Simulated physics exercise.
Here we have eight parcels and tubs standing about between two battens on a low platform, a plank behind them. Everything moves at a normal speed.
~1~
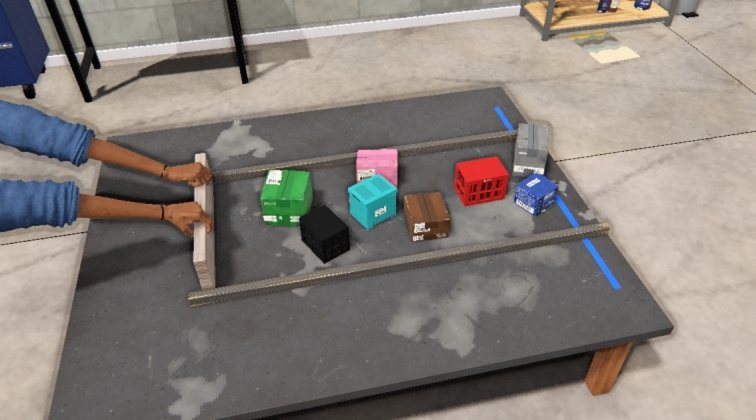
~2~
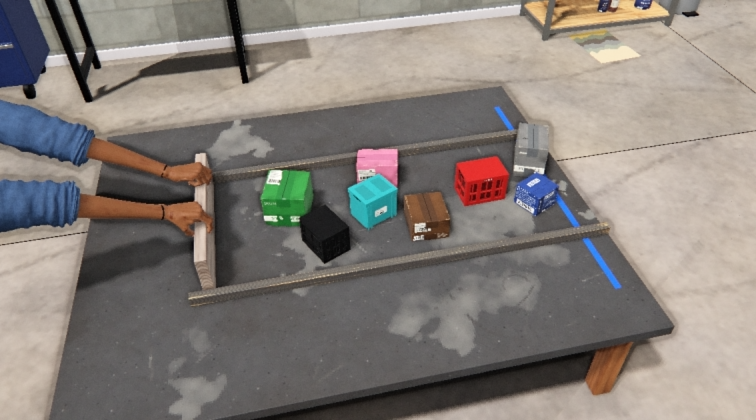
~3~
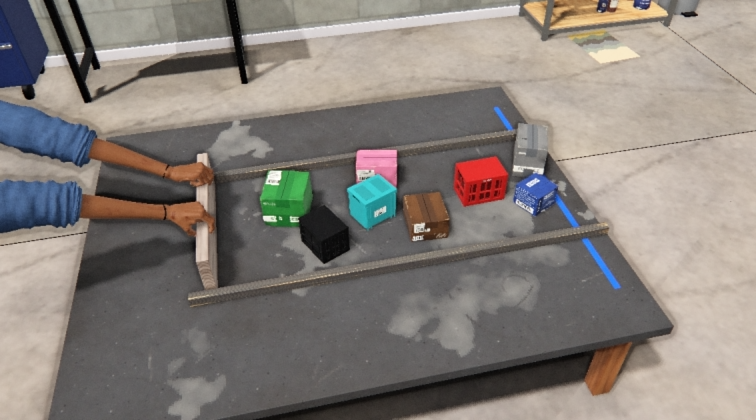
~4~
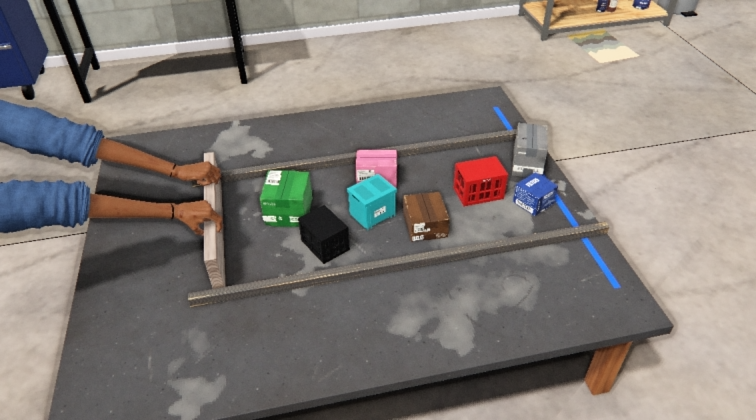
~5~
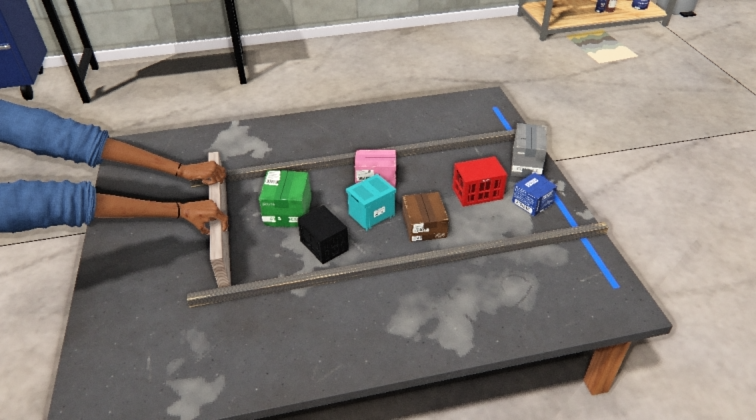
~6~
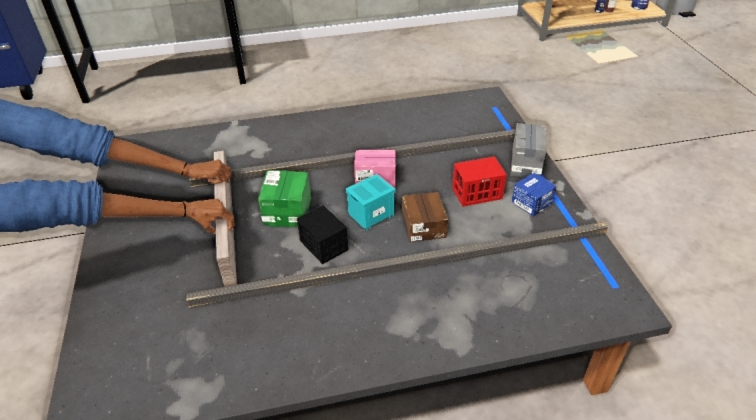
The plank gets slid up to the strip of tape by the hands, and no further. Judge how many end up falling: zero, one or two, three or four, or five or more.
My judgement: Five or more.
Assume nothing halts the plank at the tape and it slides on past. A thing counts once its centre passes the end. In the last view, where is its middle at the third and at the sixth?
At (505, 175) for the third, at (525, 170) for the sixth.
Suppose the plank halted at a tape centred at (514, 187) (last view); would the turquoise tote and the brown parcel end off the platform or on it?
The turquoise tote keeps its place and the brown parcel keeps its place.
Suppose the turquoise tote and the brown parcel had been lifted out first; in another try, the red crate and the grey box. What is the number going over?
In the first try 4, in the other 4.
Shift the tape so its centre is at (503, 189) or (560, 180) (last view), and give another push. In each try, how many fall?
Try by try, 2 and 8.
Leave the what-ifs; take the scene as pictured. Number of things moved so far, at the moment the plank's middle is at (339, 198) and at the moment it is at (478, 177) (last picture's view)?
Tally: First 5; then 8.
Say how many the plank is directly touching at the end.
In contact: 2.
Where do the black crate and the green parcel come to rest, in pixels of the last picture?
The black crate stops around (583, 201); the green parcel around (557, 154).
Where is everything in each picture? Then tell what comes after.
Grey box (531, 151); blue box (536, 194); red crate (481, 182); plank (205, 219); tape (547, 182), in the first picture.
Blue box (536, 194); black crate (325, 234), in the second picture.
Red crate (480, 181); pink parcel (377, 169), in the third picture.
Grey box (530, 151); green parcel (287, 199), in the fourth picture.
Blue box (534, 194); plank (219, 217), in the fifth picture.
Grey box (528, 151); blue box (534, 194); red crate (479, 181); plank (225, 216); tape (545, 182), in the sixth picture.
Soon after, none off yet; grey box at rest near (528, 151); blue box at rest near (534, 194); red crate at rest near (479, 181).
Then, none off yet; grey box at rest near (528, 151); blue box at rest near (534, 194); red crate moved a little near (490, 176).
Further on, none off yet; grey box tipped a little near (560, 136); blue box moved about its own width near (571, 188); red crate moved well along near (547, 161).
At rest, the number that fall off is five or more; fallen, turquoise tote, pink parcel, brown parcel, red crate, blue box and grey box.
